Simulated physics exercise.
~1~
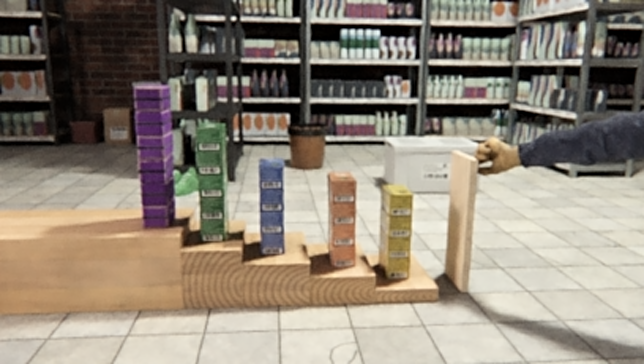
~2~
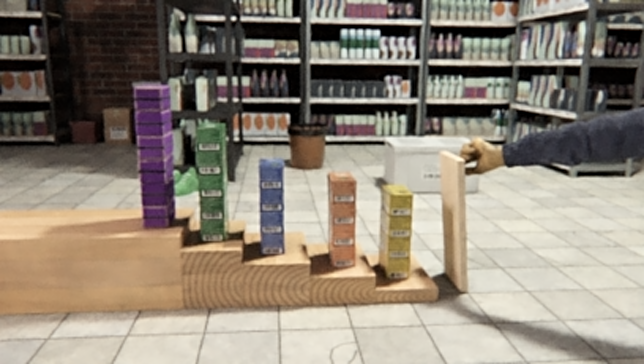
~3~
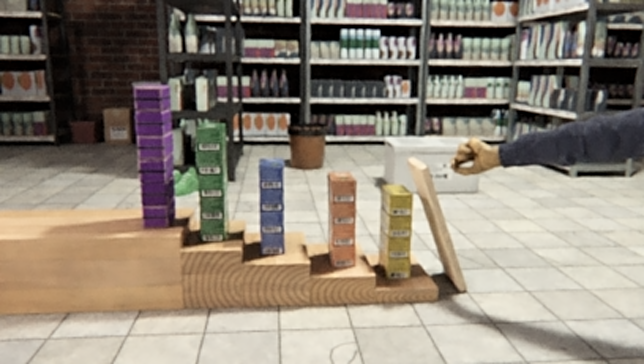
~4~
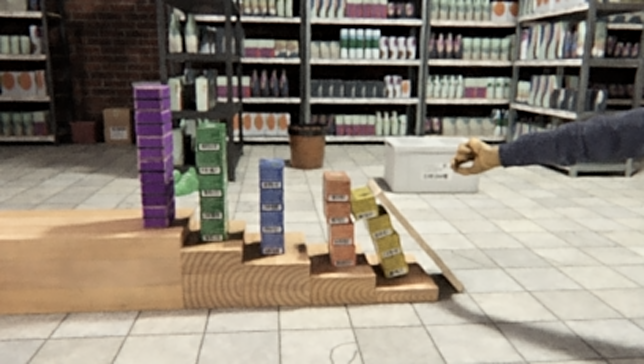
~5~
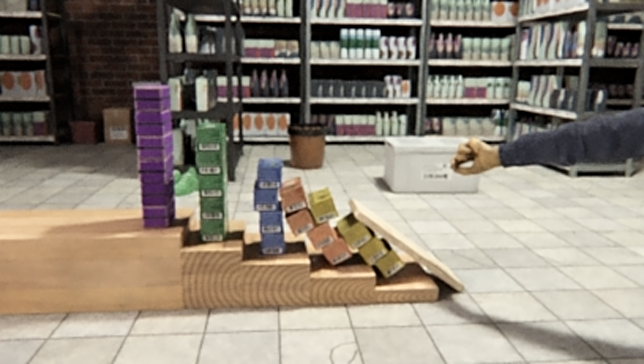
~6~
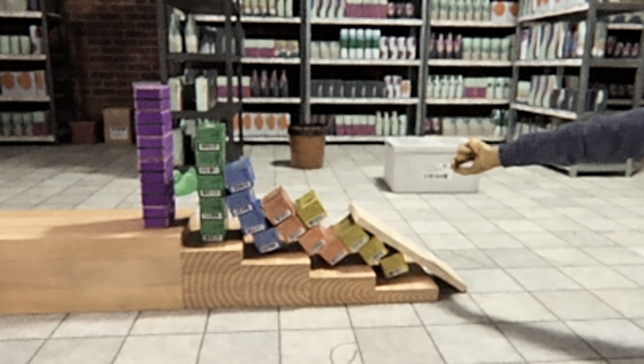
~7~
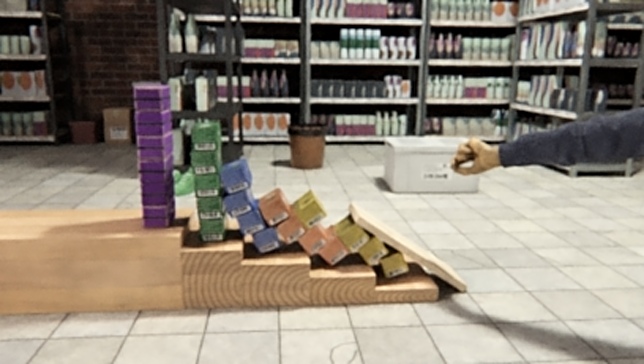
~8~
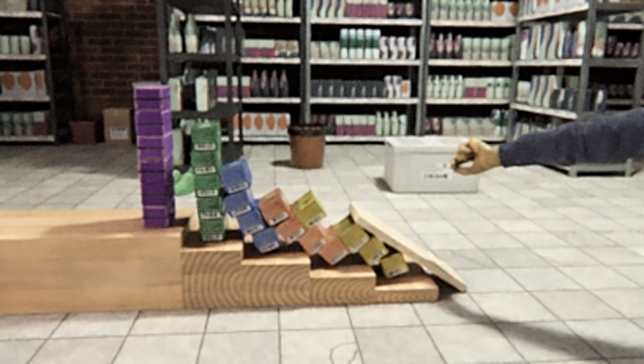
In a shop, a hand tips a board, toppling stepped piles until green stops them.
